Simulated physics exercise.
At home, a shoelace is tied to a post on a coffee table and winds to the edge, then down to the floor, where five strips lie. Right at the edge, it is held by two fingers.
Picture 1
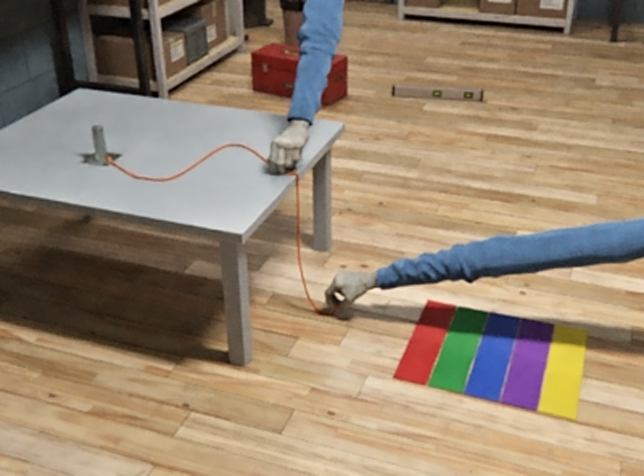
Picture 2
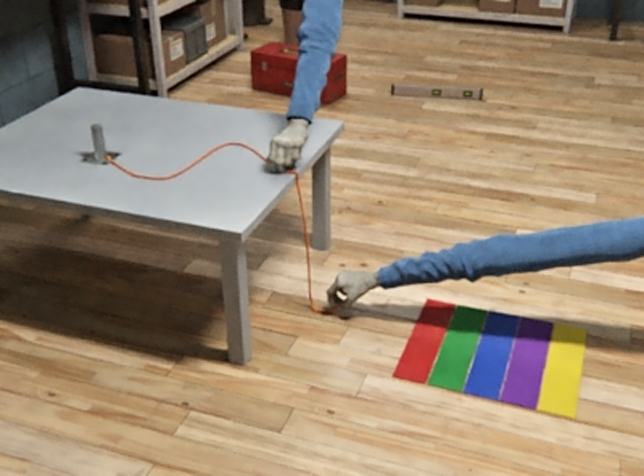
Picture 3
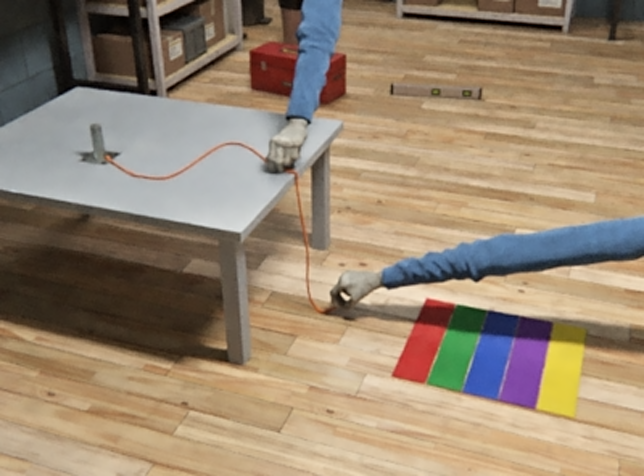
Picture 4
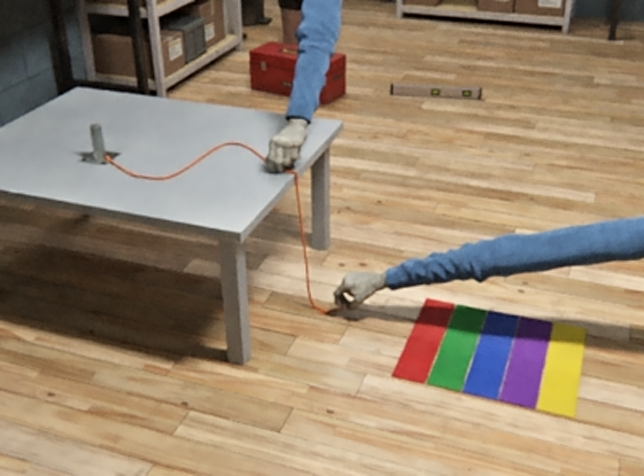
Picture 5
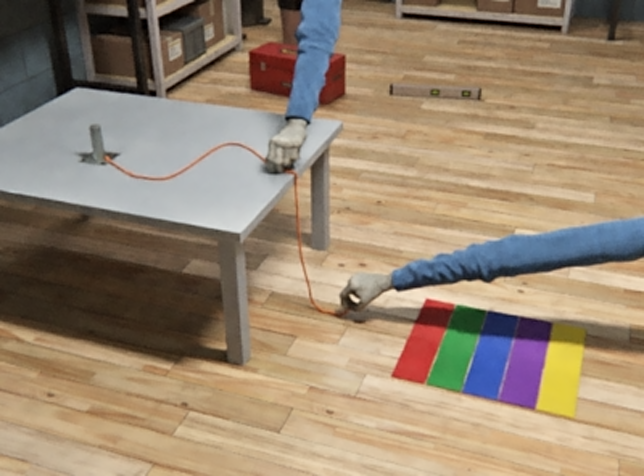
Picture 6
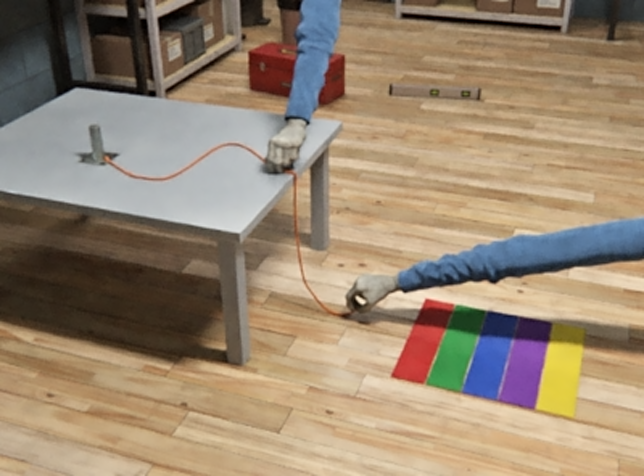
In a workshop-like room with a plank floor, seen from above at an angle by a still camera, a gray coffee table stands at left, with shelves of boxes and a red toolbox behind. An orange shoelace winds from a post to the table's edge, pinched by a gloved hand, near red, green, blue, purple and yellow strips on the floor. Another blue-sleeved arm, low at right, draws the hanging end slightly rightward.
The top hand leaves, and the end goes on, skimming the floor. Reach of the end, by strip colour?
Yellow.
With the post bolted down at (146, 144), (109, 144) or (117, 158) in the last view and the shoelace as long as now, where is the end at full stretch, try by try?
Try by try, around (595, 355), (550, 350) and (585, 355).
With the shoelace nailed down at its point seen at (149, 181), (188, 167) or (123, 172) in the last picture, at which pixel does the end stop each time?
Near (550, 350), (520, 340) and (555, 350).
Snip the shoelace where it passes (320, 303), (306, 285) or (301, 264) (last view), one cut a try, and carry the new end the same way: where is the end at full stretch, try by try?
(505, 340), (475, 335), (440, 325).
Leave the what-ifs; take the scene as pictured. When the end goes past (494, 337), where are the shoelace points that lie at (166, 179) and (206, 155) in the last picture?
Roughly (196, 164) for the first and (257, 172) for the second.
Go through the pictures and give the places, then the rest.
End (336, 306); red (416, 366); green (450, 373); blue (486, 381); purple (522, 389); yellow (560, 398), in the first picture.
End (338, 305); shoelace through (124, 170) (185, 170) (231, 144) (272, 166) (304, 219) (310, 285), in the second picture.
End (341, 305), in the third picture.
End (345, 306); shoelace through (124, 170) (184, 170) (230, 144) (272, 166) (301, 219) (308, 285), in the fourth picture.
End (351, 308), in the fifth picture.
End (356, 309); shoelace through (123, 171) (183, 171) (229, 144) (271, 167) (296, 219) (306, 285), in the sixth picture.
Early on, end near (494, 337); over blue.
Midway, end near (537, 346); over purple.
At the end of the slack, end near (564, 351); over yellow. It gets as far as the yellow strip.
